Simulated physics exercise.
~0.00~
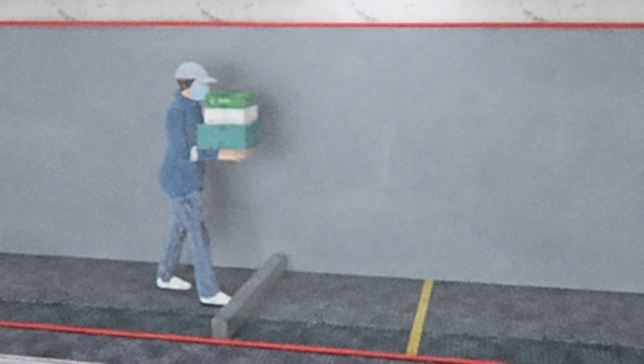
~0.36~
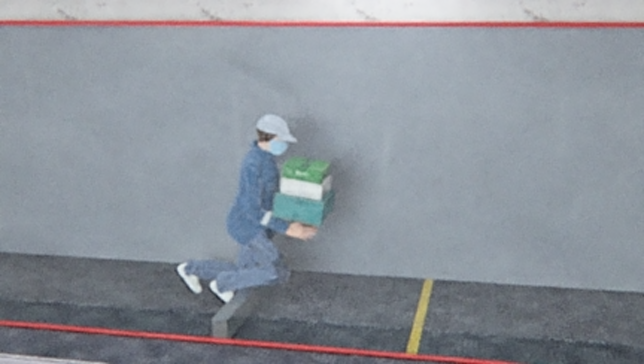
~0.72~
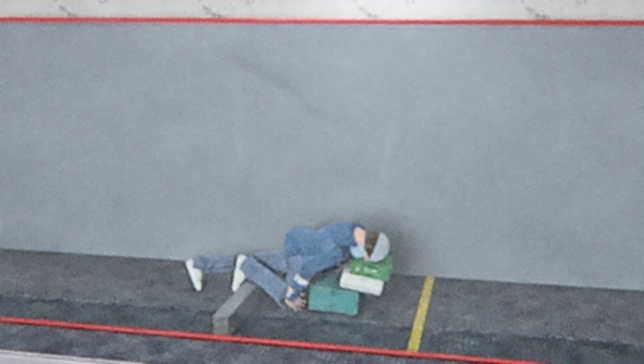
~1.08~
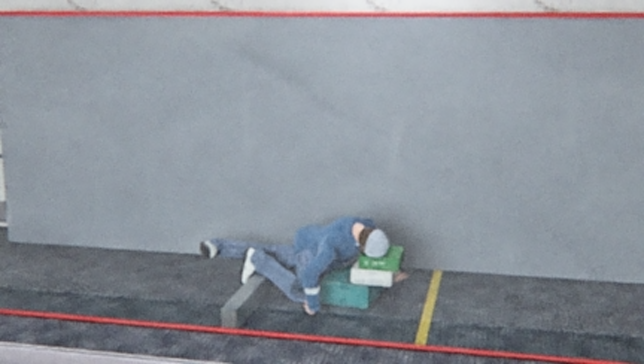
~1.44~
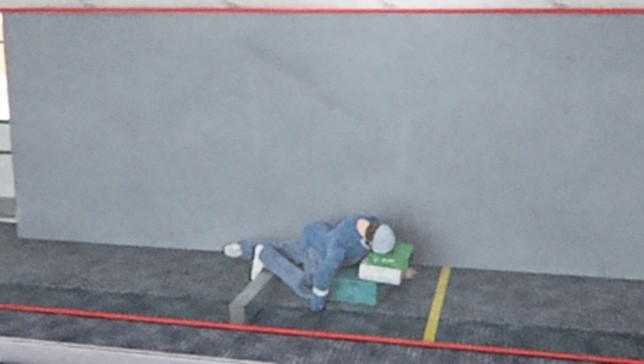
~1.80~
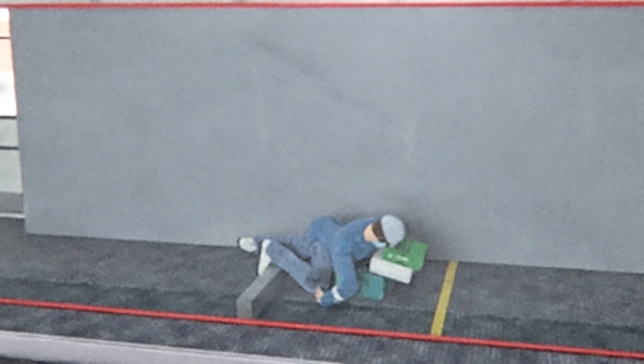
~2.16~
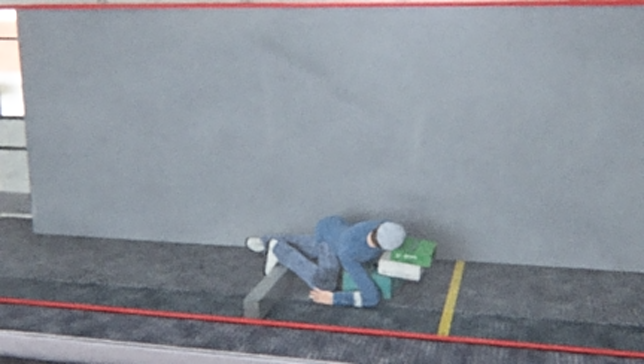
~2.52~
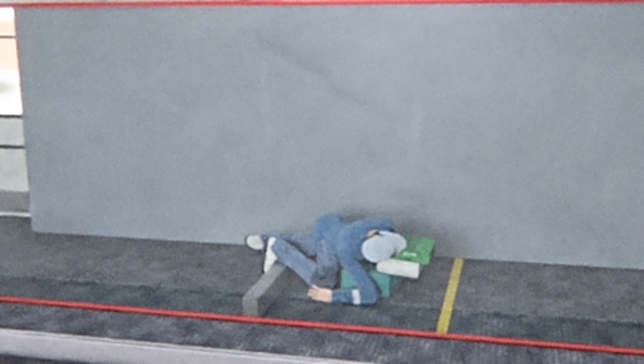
At the start, a passenger in a pale cap, face mask and blue clothes stands at the left of a gray-walled floor, holding a stack of green, white and teal boxes in front of a low gray rail. The passenger pitches to the right over the rail, knees bending and feet trailing, with the boxes still stacked by the chest. Body and boxes drop to the floor, and the stack spills toward the yellow line. The passenger then slumps over the boxes, arms shifting and head sinking. Finally, passenger and boxes lie still, short of the line.
